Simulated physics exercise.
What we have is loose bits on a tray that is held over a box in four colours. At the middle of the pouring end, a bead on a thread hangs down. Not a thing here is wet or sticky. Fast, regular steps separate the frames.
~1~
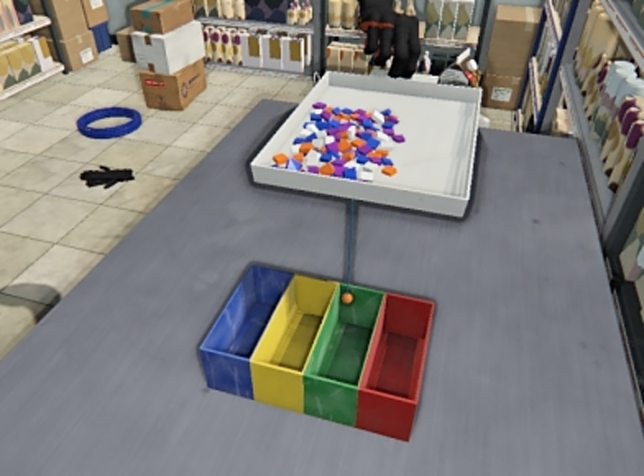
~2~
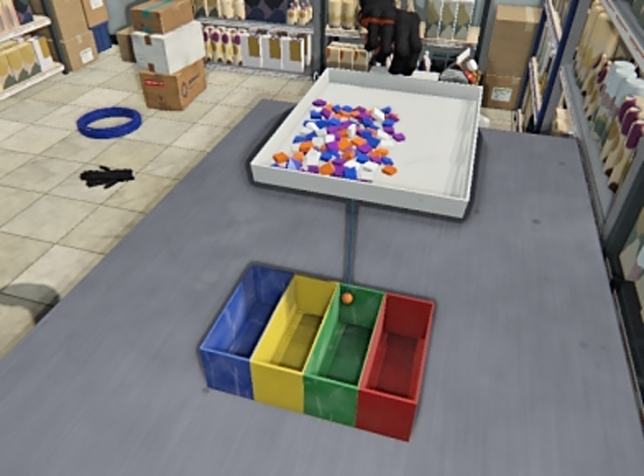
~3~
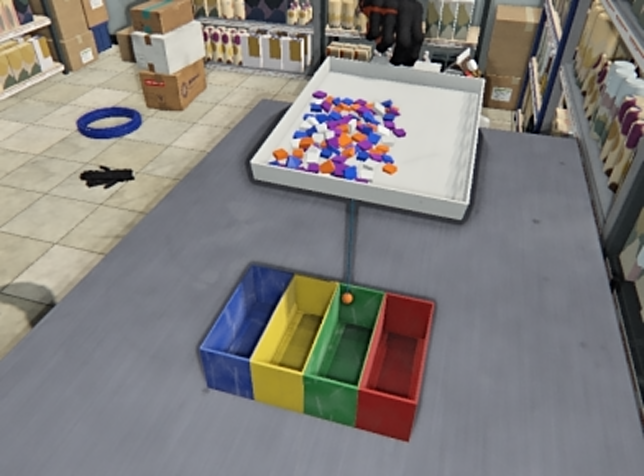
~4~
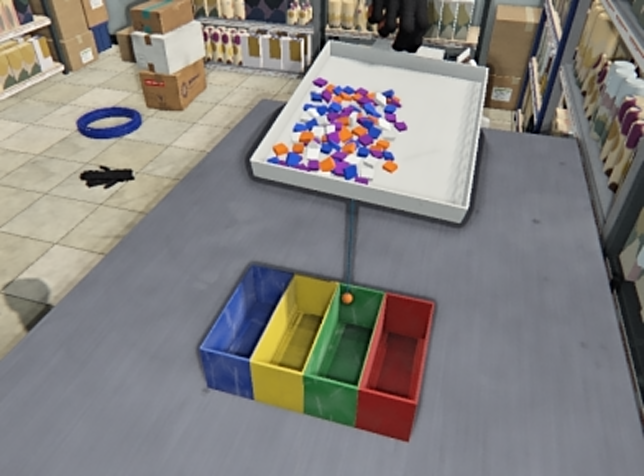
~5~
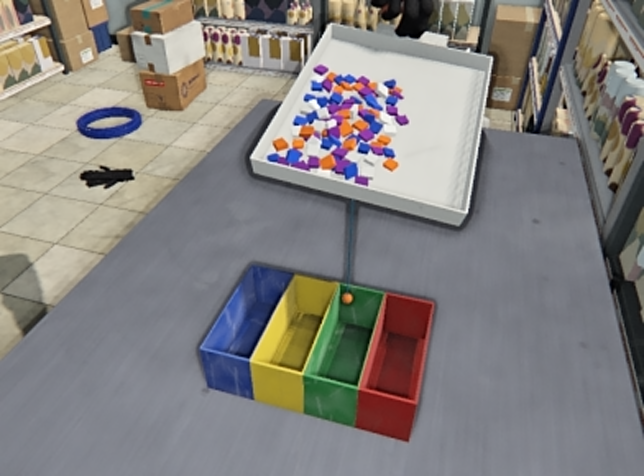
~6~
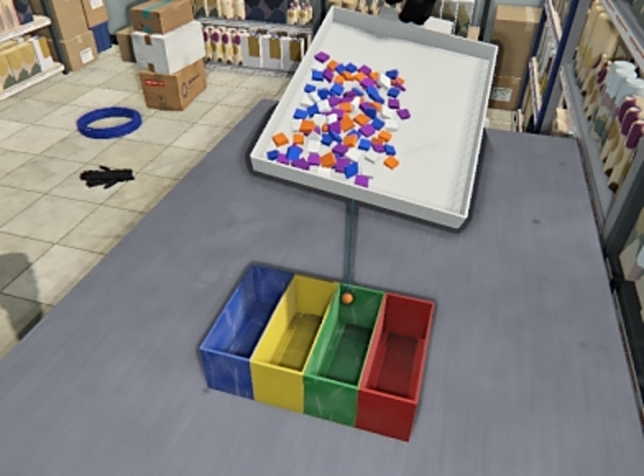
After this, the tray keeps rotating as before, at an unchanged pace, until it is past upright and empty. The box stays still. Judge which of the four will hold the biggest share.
I would say the red cell.
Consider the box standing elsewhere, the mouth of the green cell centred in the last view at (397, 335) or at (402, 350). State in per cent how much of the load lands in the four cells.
First 100 %, then 90 %.
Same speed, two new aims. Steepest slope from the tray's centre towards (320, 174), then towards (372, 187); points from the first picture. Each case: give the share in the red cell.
About 0 %, then 20 %.
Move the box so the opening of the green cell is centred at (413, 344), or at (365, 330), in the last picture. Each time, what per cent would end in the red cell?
Trial 1: 20 percent; trial 2: 60 percent.
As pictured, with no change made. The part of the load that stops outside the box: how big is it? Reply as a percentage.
I'd say around 40 per cent.
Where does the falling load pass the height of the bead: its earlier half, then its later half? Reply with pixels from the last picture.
Around (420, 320) at first; around (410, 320) after that.
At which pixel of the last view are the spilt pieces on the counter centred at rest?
My estimate puts the centre near (475, 398).
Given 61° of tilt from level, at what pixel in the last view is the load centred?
(390, 172).
Just after the last frame, tray tipped steeply; almost all on the tray; just a few falling or outside the box.
A moment on, tray tipped right over; the larger part on the tray; about a tenth in the red cell; about a tenth falling or outside the box.
Further on, tray tipped past a quarter turn; roughly half in the red cell; about a tenth in the green cell; just a few in the yellow cell; roughly a third falling or outside the box.
When it is over, tray tipped past a quarter turn; roughly half in the red cell; about a tenth in the green cell; just a few in the yellow cell; not one in the blue cell; roughly a third outside the box.
